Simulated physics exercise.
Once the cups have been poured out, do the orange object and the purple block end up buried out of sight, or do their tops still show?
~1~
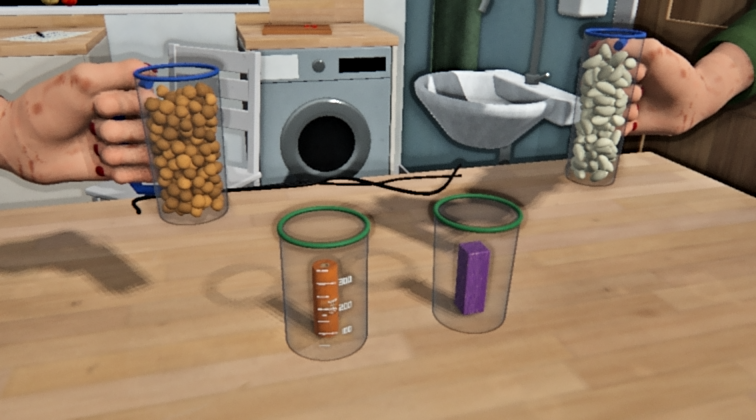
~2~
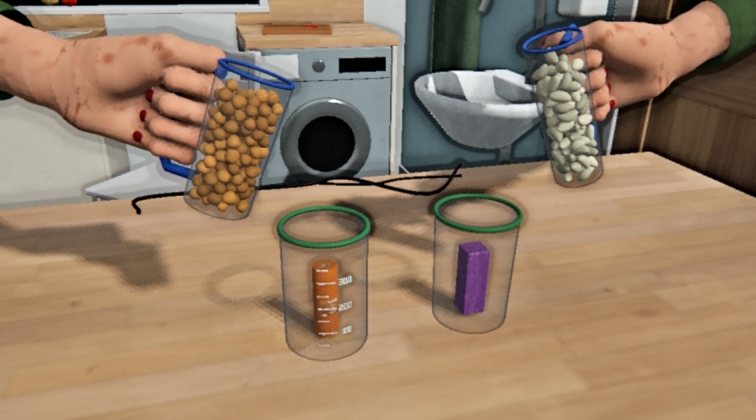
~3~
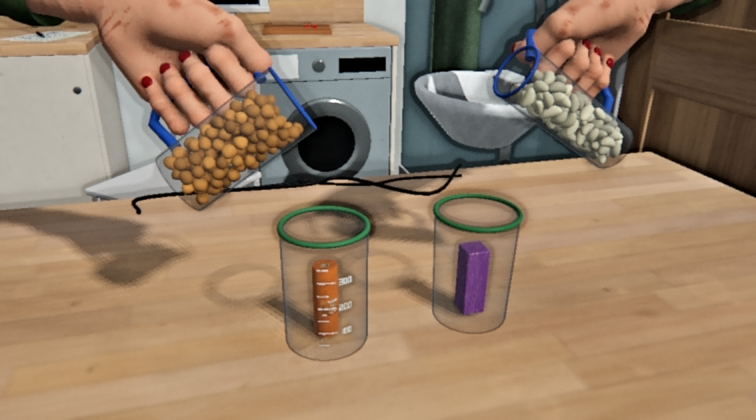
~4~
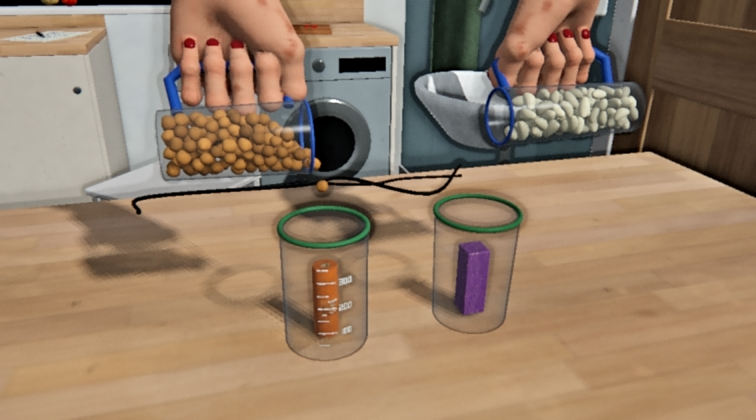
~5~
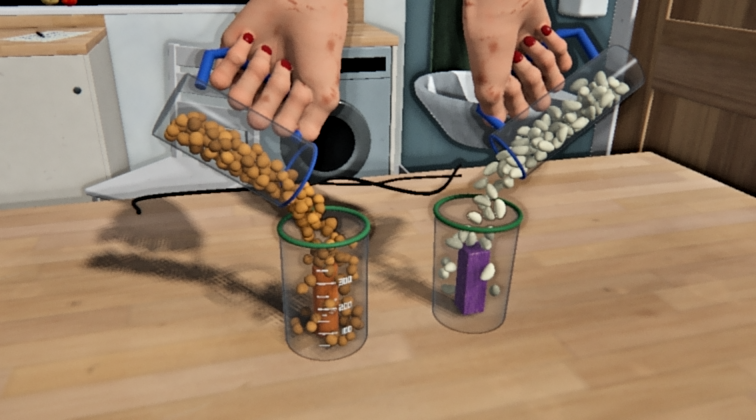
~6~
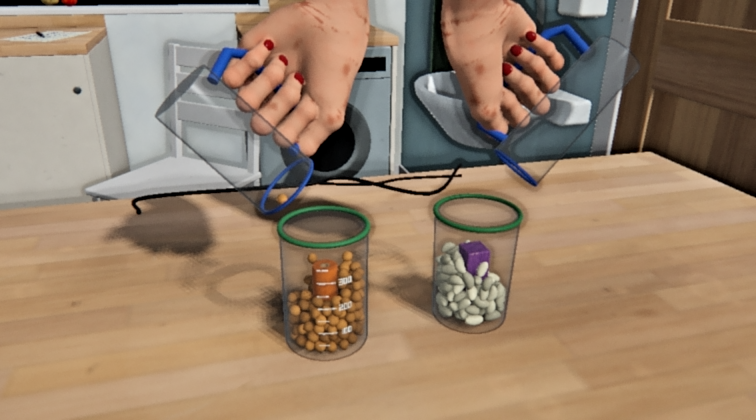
Both tops still show, with the orange object sticking out of the balls on the left and the purple block sticking out of the pale beans on the right.
